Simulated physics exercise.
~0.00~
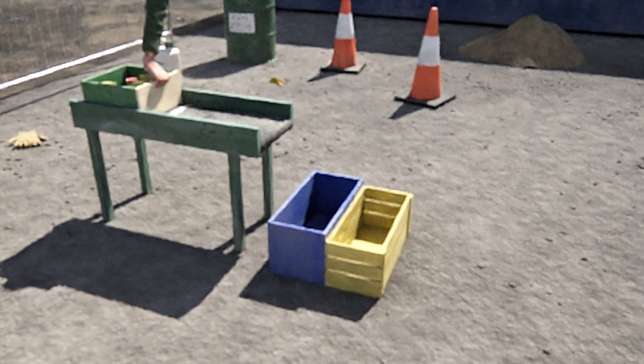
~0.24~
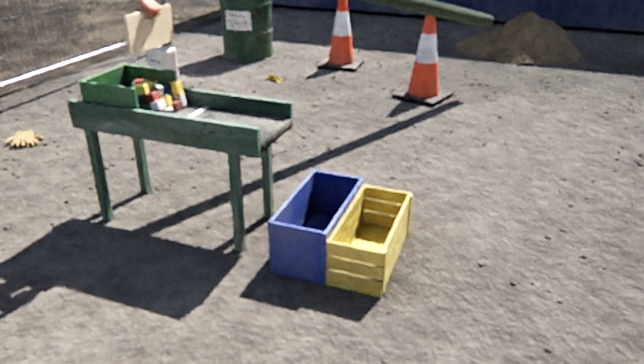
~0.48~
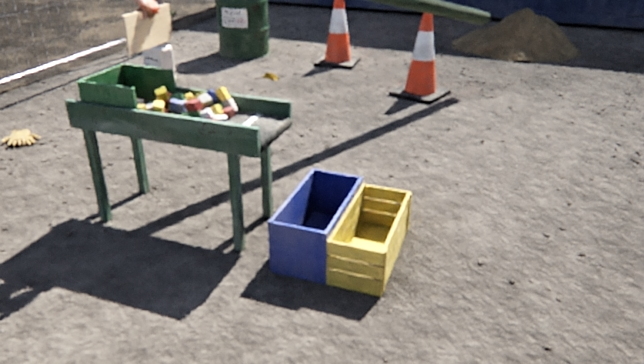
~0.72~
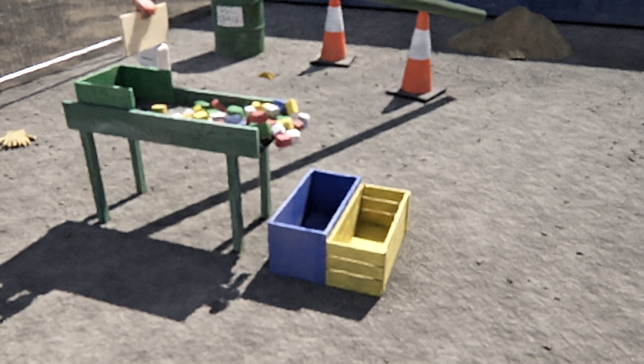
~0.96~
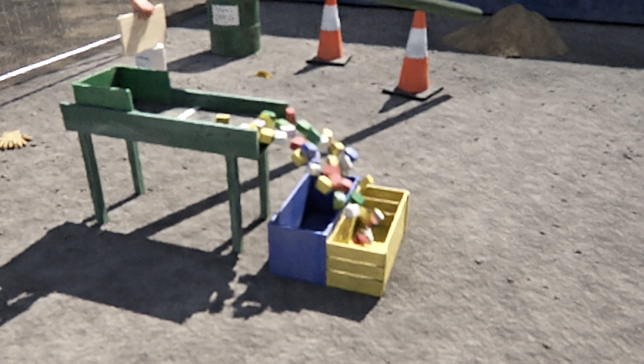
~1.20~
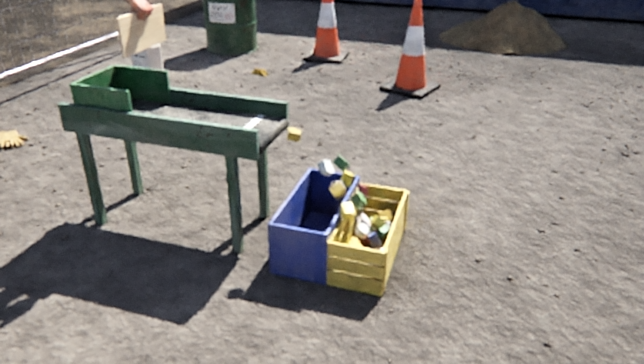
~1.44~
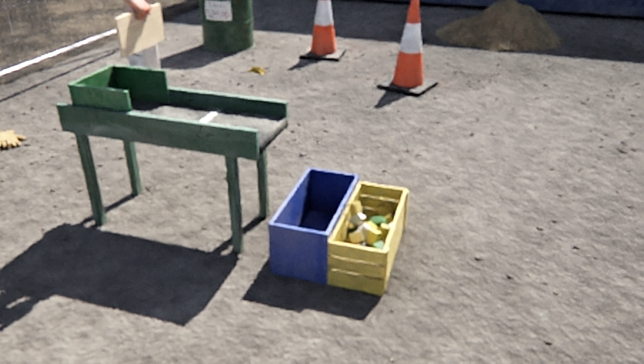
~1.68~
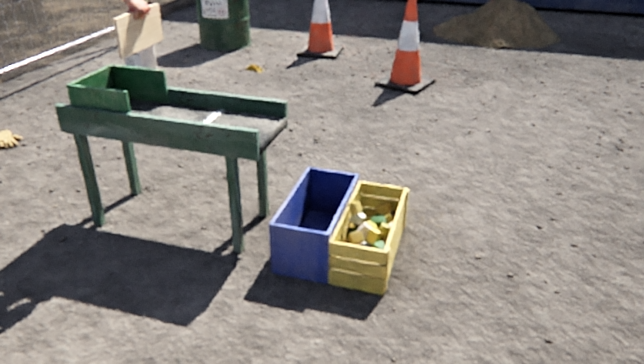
On a sunlit patch of gritty ground, seen from slightly above as the view drifts a little sideways, a green table-like conveyor stands at left with a green pen on top. Below its right end sit a blue box and, beyond it, a yellow box, with orange cones and a green barrel behind. A hand lifts a pale board from the pen, uncovering a heap of colourful toy blocks. The blocks ride right along the belt, spreading out, then spill off the end in an arc over the blue box. They land in the yellow box, leaving the blue one looking empty.
